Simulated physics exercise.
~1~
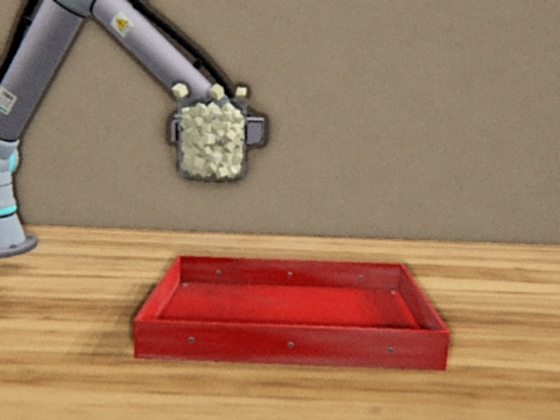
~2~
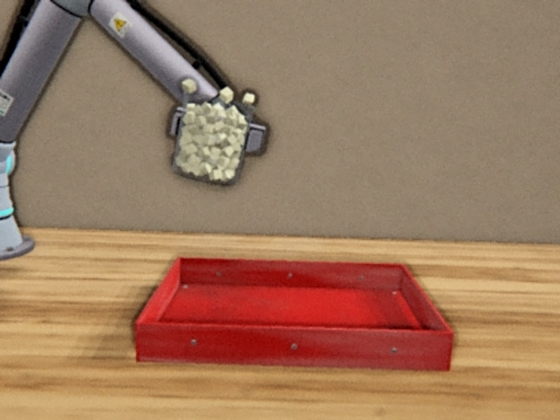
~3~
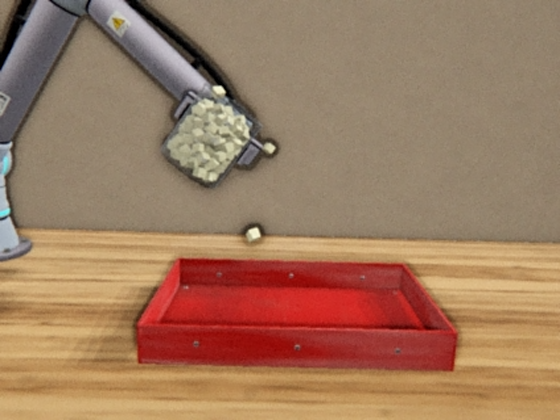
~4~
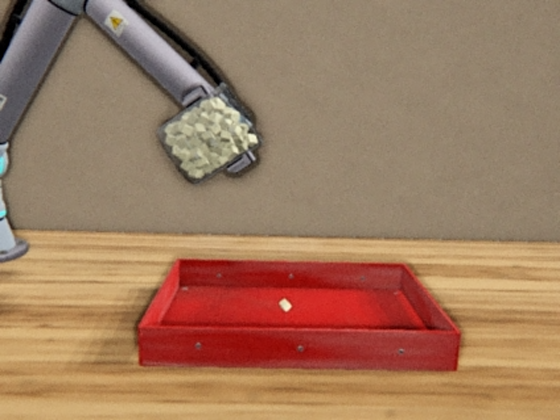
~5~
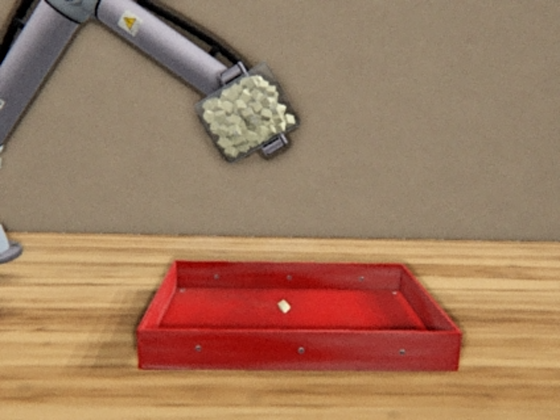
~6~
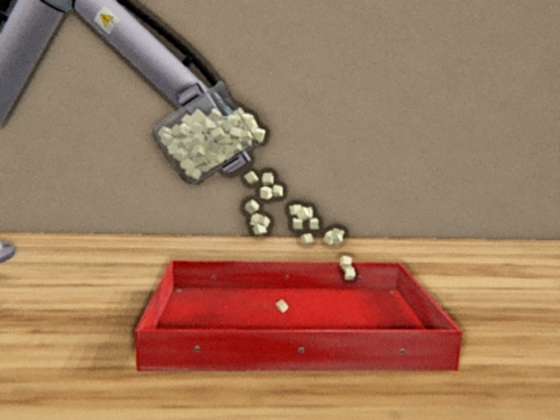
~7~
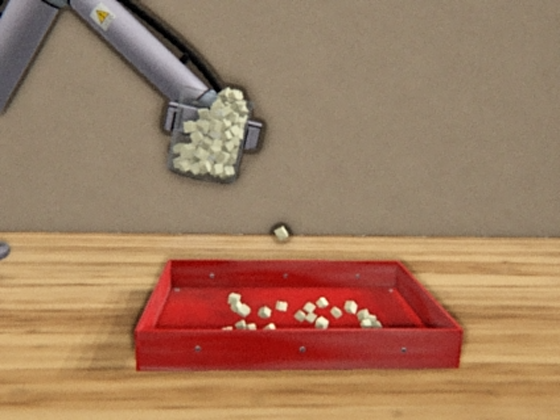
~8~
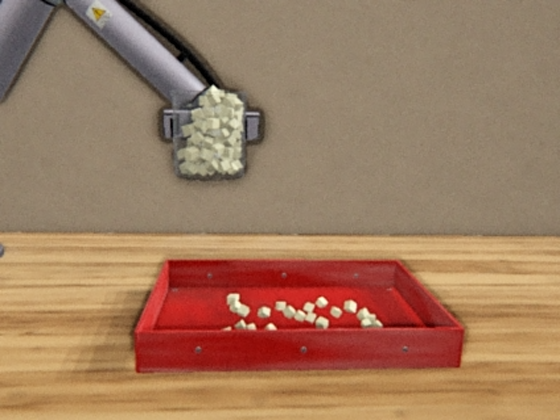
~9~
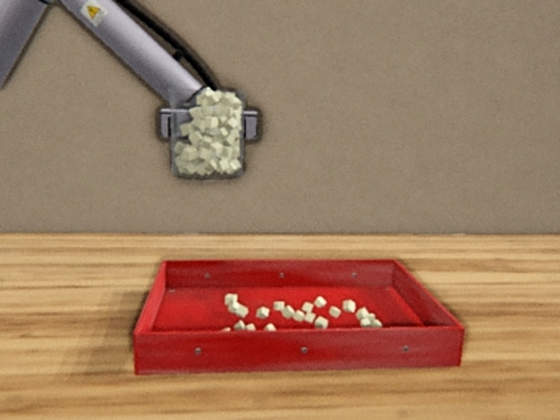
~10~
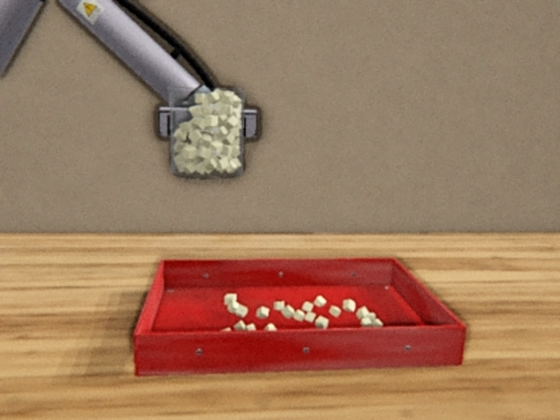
In this clip, a robot arm tilts a clear beaker heaped with pale vegetable dice over a red tray, dropping one piece, then shifts and spills a small stream before turning upright, leaving most dice in the beaker and some scattered in the tray.
